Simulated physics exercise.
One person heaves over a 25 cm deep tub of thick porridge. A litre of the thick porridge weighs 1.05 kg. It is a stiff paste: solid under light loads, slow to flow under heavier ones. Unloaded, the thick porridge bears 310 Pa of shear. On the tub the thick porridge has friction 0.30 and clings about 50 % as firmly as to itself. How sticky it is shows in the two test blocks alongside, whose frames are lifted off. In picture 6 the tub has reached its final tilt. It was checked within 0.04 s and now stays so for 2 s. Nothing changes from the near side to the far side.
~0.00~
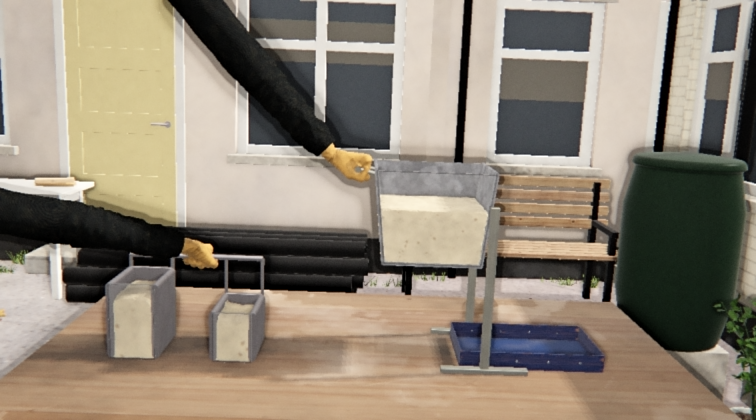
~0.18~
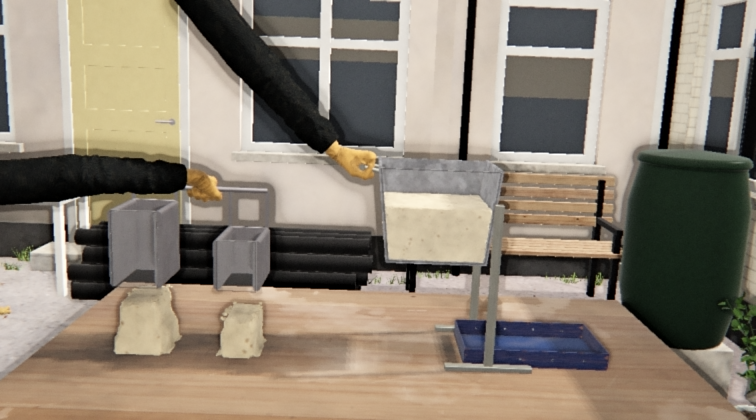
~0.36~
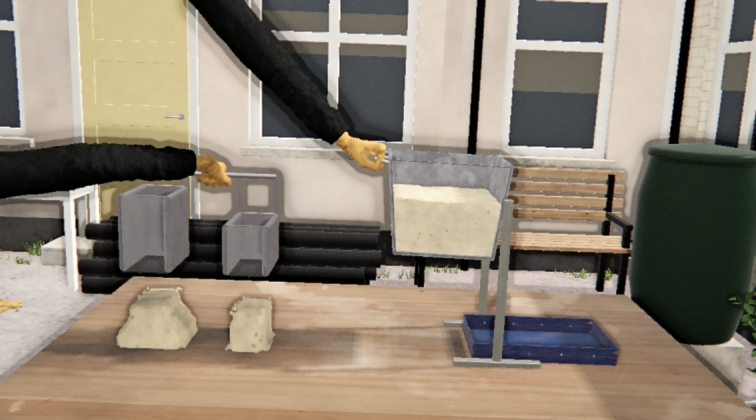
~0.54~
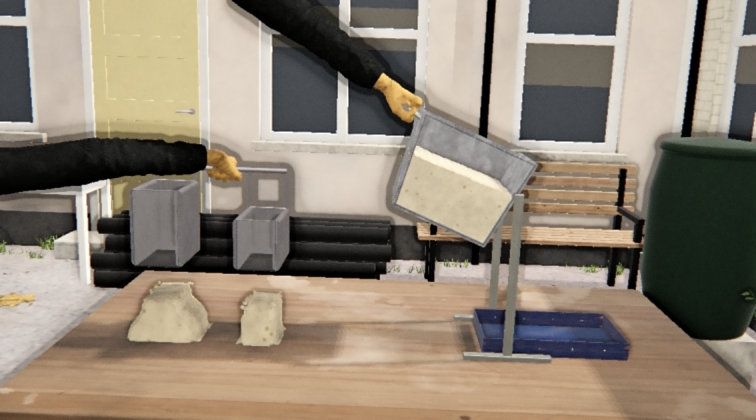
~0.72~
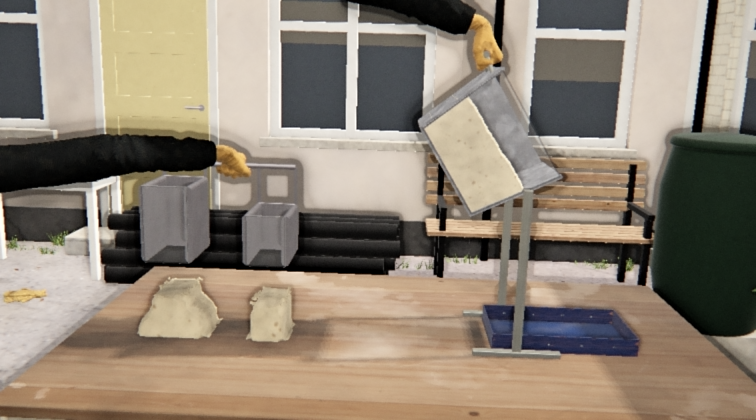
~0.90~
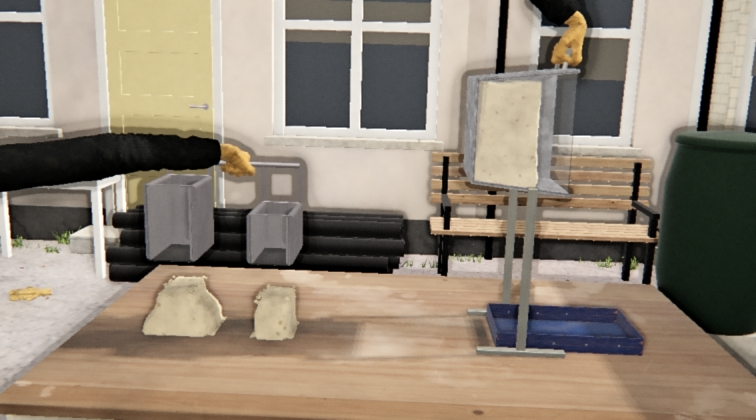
Gloved hands lift molds off two pale blocks, the left one slumping, then tilt a clear tub sideways.
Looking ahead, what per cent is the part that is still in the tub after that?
About 43 %.
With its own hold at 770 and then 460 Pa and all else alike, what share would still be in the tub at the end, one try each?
In turn about 55 %, 50 %.
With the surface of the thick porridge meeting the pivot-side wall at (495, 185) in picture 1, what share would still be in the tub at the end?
In that case some 30 per cent.
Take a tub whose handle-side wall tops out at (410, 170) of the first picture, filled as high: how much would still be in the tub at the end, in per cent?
Then about 65 %.
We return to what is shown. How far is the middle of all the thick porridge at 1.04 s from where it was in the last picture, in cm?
About 8 cm.
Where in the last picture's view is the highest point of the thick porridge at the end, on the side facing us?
Near (505, 156).
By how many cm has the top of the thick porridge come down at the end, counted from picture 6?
About 19 cm.
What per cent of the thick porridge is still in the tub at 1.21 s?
Some 50 per cent.
After 1.04 s, the tub is at 90 degrees and holds 99 %.
After 1.21 s, the tub is at 90 degrees and holds 51 %.
After 1.38 s, the tub is at 90 degrees and holds 43 %.
After 1.55 s, the tub is at 90 degrees and holds 43 %.
After 2.90 s, the tub is at 90 degrees and holds 43 %.
